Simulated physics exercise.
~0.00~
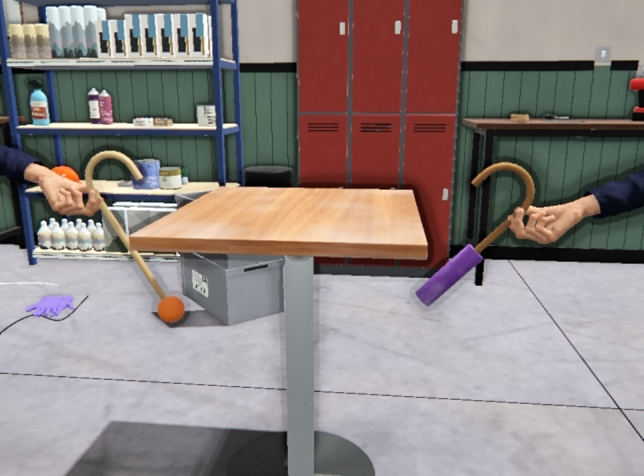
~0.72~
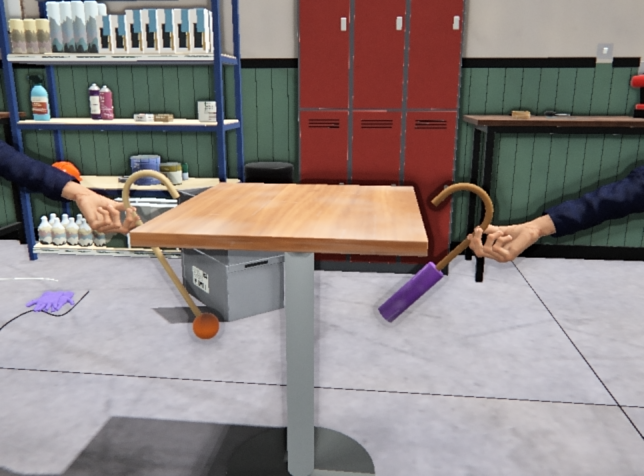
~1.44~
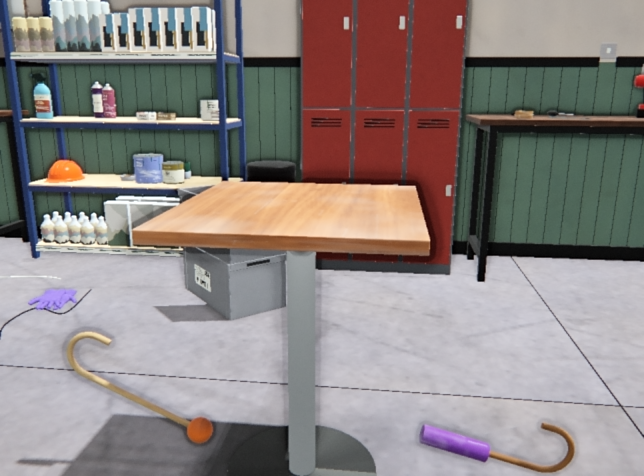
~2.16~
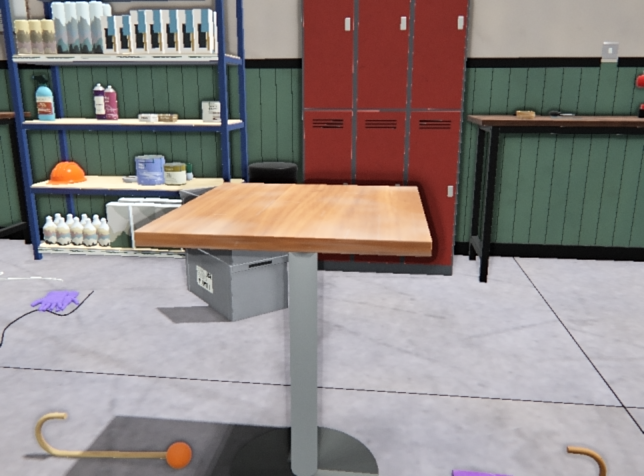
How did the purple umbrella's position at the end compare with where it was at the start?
At the start it was held up by a hand beside the right edge of the table, and at the end it was down low on the floor to the right of the table's base, partly out of view.
